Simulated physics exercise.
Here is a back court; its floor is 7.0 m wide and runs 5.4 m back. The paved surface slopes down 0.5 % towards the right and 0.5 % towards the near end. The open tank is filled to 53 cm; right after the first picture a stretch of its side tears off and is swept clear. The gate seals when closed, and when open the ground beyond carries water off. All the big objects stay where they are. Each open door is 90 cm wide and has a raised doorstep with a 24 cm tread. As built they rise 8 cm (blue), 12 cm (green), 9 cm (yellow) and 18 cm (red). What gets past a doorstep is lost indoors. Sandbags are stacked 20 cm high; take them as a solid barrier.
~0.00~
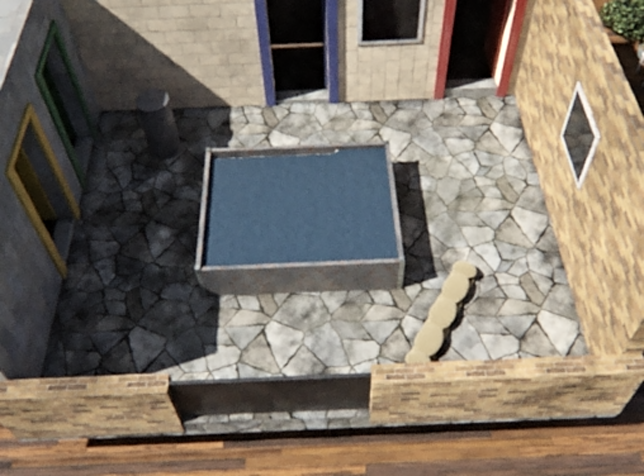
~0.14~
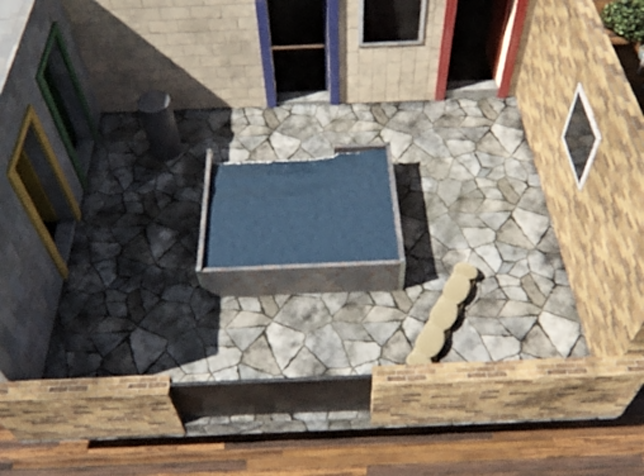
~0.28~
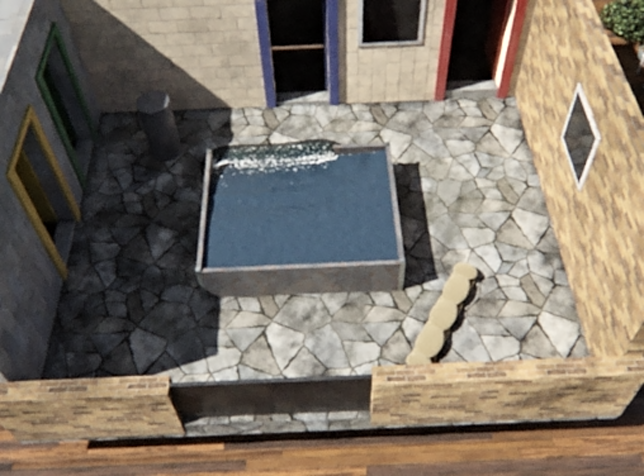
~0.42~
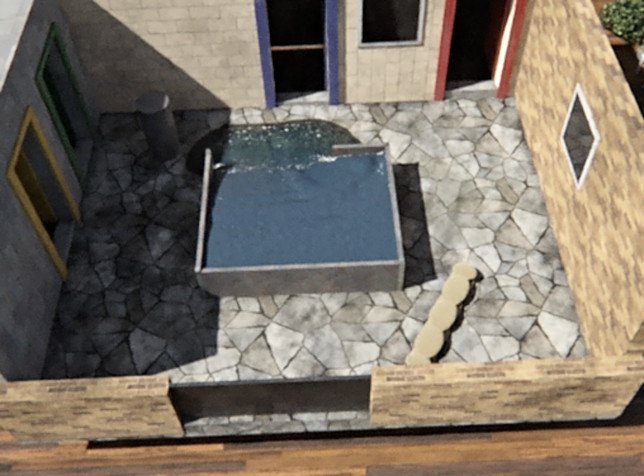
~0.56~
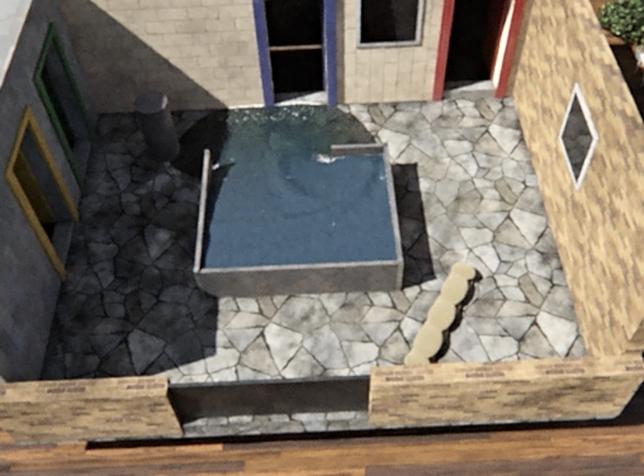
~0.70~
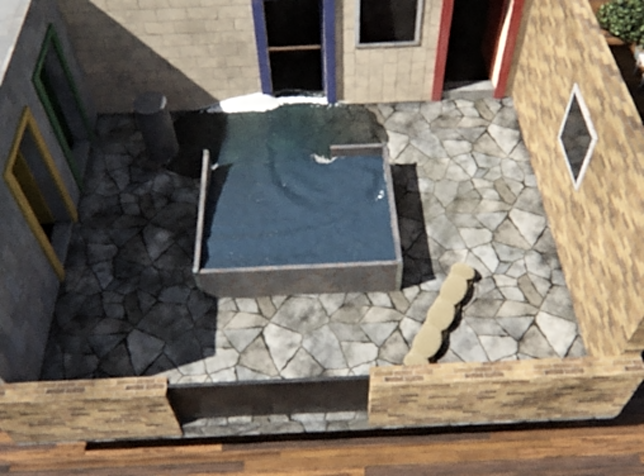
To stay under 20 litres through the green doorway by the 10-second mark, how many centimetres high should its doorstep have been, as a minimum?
Close to 17 cm is just enough.
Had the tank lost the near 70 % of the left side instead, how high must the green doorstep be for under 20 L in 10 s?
Some 7.5 cm.
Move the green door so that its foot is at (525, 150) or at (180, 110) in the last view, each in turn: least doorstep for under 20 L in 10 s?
Roughly 9.5 and 20 cm.
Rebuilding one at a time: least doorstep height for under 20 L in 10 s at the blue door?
About 32 cm at blue.
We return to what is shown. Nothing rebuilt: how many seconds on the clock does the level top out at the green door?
Near 2.4 s.
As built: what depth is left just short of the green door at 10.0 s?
About 5.5 cm.
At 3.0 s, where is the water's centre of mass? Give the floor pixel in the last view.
At about (263, 181).
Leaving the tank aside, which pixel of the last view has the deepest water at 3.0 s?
Around (108, 120).
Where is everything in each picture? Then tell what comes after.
In the first frame, still water, 53 cm deep, in the open tank at (299, 205); the green door at (70, 114) is dry.
In the second frame, water pours out on the far side and has run 0.3 m, to a hidden place; about 10 cm deep outside, 53 cm at the back.
In the third frame, the front is at (298, 145), 0.7 m from the gap on the far side; 1.3 m2 of floor is wet, 53 cm left at the back.
In the fourth frame, the gap is on the far side, the front 1.2 m out at (286, 125); the back of the open tank holds 53 cm.
In the fifth frame, the front is at (224, 110), 1.6 m from the gap on the far side; 4.0 m2 of floor is wet, 53 cm left at the back.
In the sixth frame, the front is at (276, 95), 1.8 m from the gap on the far side; 4.7 m2 of floor is wet, 52 cm left at the back; 1.3 m in a straight line remain to the green door at (67, 117).
After 1.4 s water covers 15 % of the floor, deepest (40 cm) near (248, 114); it has not reached the green door.
After 3.0 s water covers 40 % of the floor, deepest (34 cm) near (108, 120); 20 cm at the green door, 19 litres in over its 12 cm doorstep.
After 10.0 s water covers 95 % of the floor, deepest (15 cm) near (572, 339); 5 cm at the green door, 50 litres in over its 12 cm doorstep.
At the green door as built, the water arrived by 2.0 s and peaked near 20 cm at 2.4 s.
Run again over the same 10 s with other heights there, 28 litres in over 15 cm, 9 litres over 20 cm. The limit of 20 litres is kept from about 17 cm up.
